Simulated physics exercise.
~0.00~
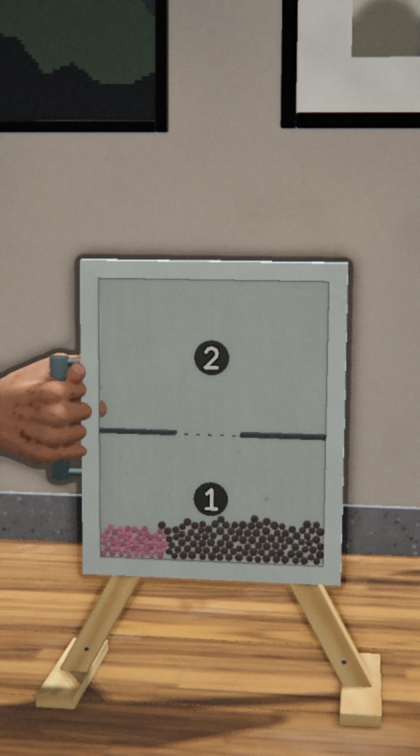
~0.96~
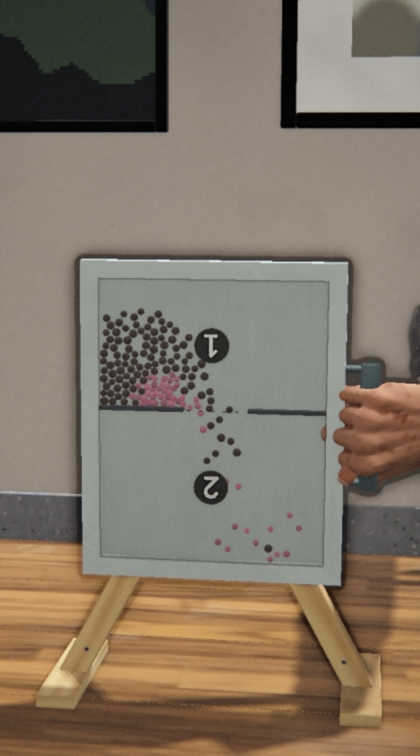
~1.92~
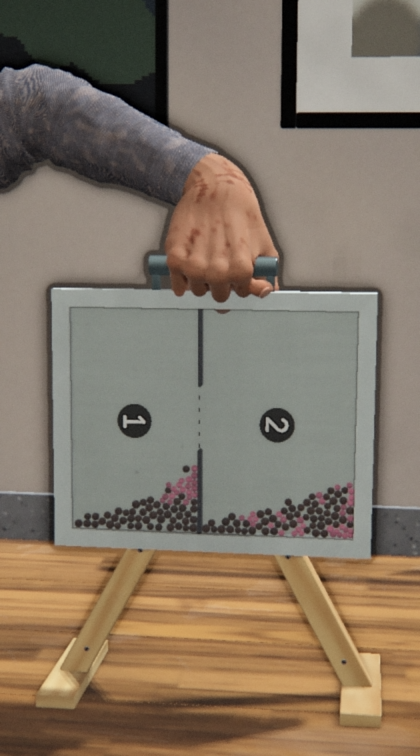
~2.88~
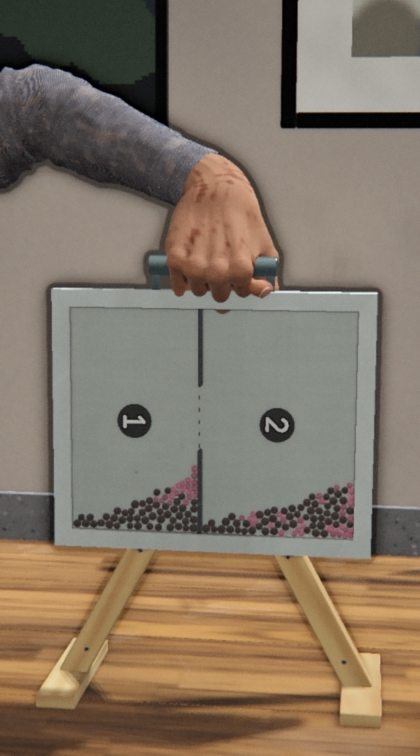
In a room with a wooden floor, a hand turns an upright bead box upside down, spilling dark and pink beads through the divider's gap, then swings it back onto its side, where the beads settle in both chambers, slightly more in the second.
